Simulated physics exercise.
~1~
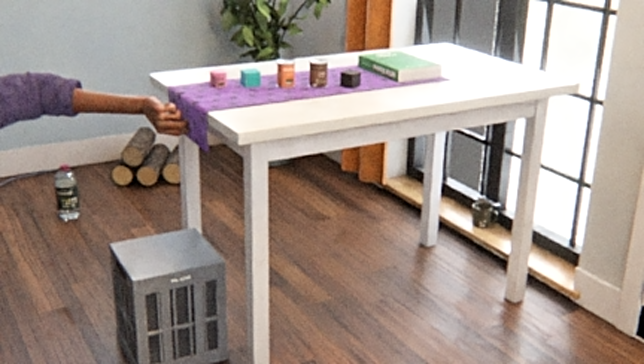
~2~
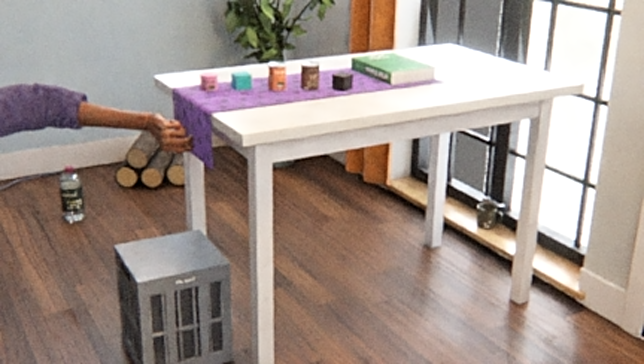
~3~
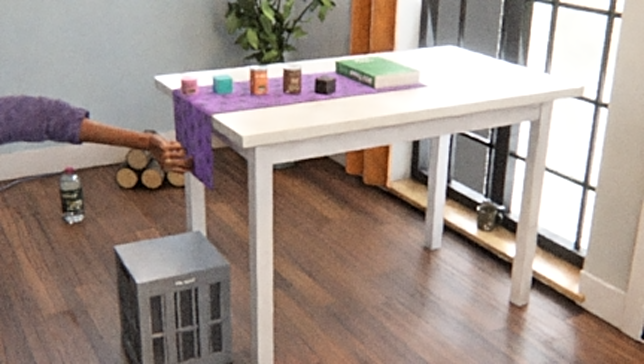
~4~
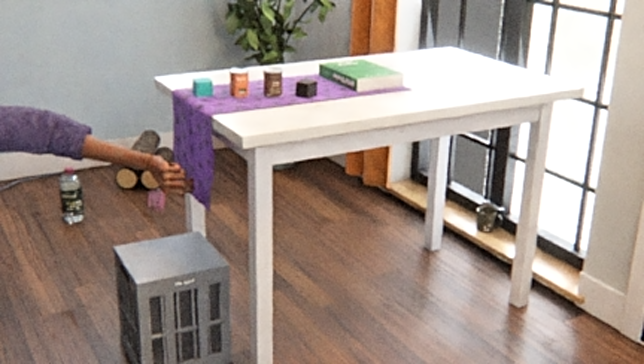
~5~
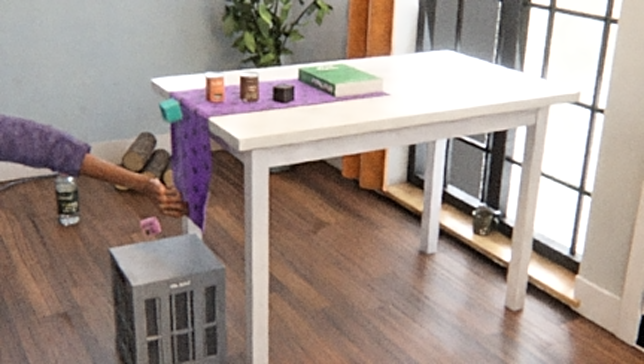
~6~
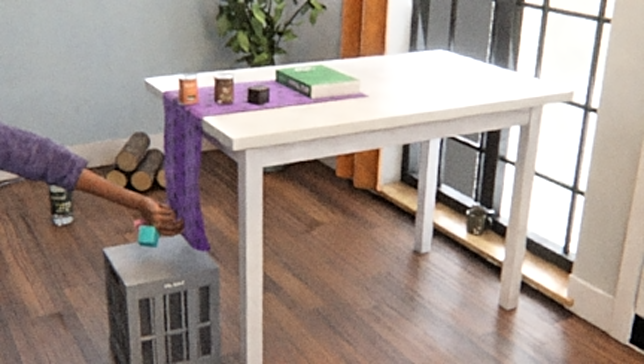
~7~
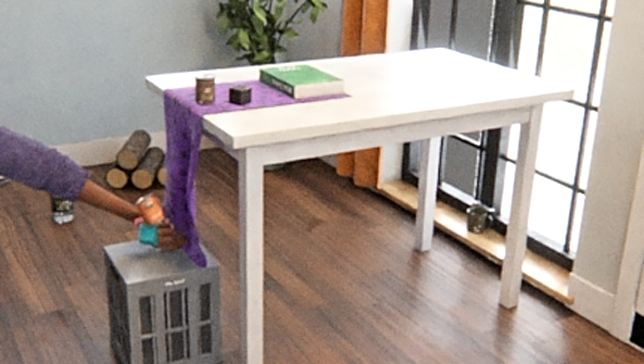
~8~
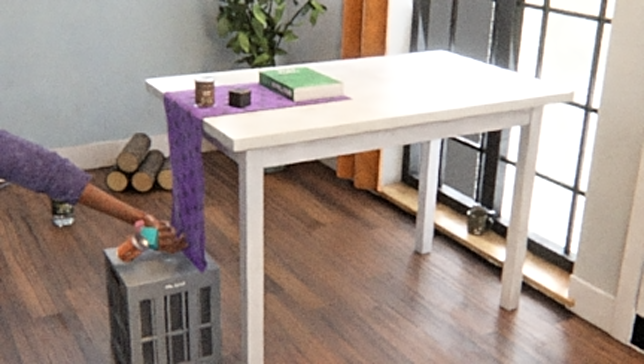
In a room with a dark wooden floor, seen from slightly above and to one side, a white table stands beside a tall window, with a grey crate below its left end. A purple cloth on the table carries, from left to right, a pink pot, a turquoise cube, an orange can, a brown can, a small black block and a green book. A hand reaching from the left draws the cloth down over the edge. The pink pot drops first, then the turquoise cube, then the orange can, all falling near the hand. Finally, the hem hangs at the crate, while the brown can, block and book remain on the table.
